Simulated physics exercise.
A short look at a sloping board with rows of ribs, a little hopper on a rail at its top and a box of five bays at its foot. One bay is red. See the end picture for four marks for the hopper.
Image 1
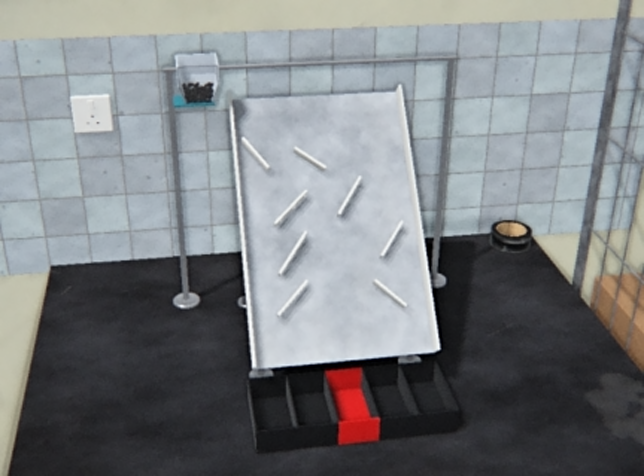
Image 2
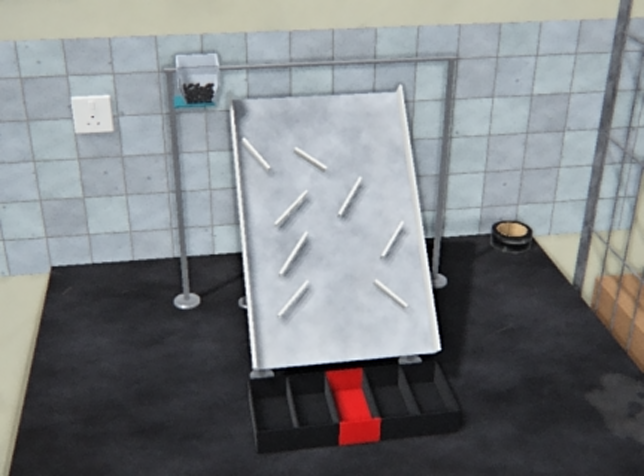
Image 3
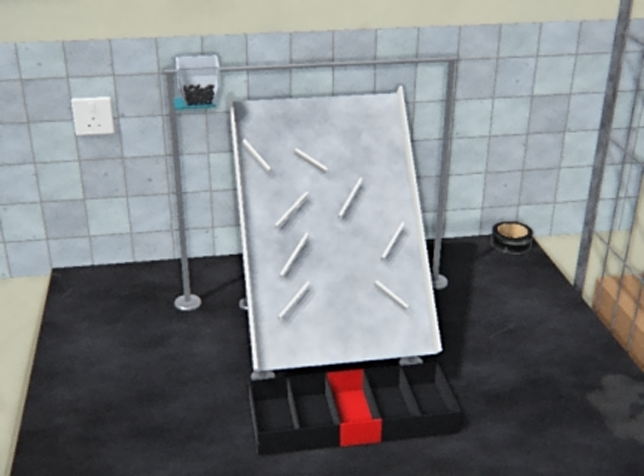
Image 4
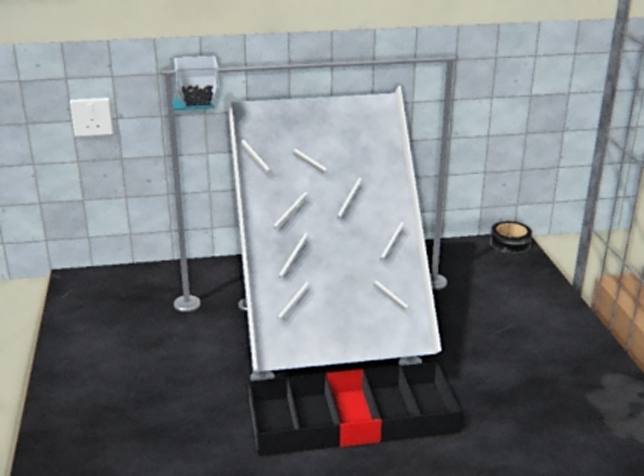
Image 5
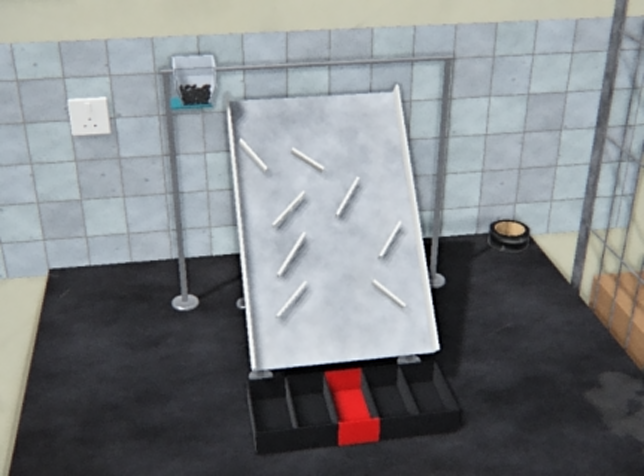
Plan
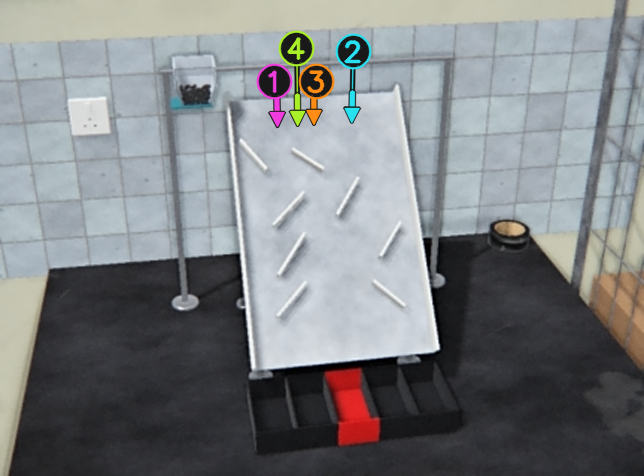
A sloping grey board with pale ribs standing still above a black tray with one red bay, a small hopper of dark beans at upper left.
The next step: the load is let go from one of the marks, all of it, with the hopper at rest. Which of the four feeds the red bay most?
2 is best.
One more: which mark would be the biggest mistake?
Mark 1.
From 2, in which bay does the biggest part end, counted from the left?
The third from the left.
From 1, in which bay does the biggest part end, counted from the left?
It is the first one.
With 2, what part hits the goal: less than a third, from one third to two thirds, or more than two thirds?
Mark 2 gives from one third to two thirds.
On the marked copy, mark 1 meets the board at (277, 121); mark 2 meets the board at (351, 117); mark 3 meets the board at (313, 119); mark 4 meets the board at (297, 120).
If 1 is chosen, not one piece in the red bay, almost all in other bays, about a tenth outside the box.
If 2 is chosen, roughly a third in the red bay, roughly half in other bays, about a tenth outside the box.
If 3 is chosen, about a tenth in the red bay, the larger part in other bays, about a tenth outside the box.
If 4 is chosen, roughly a quarter in the red bay, roughly two thirds in other bays, about a tenth outside the box.
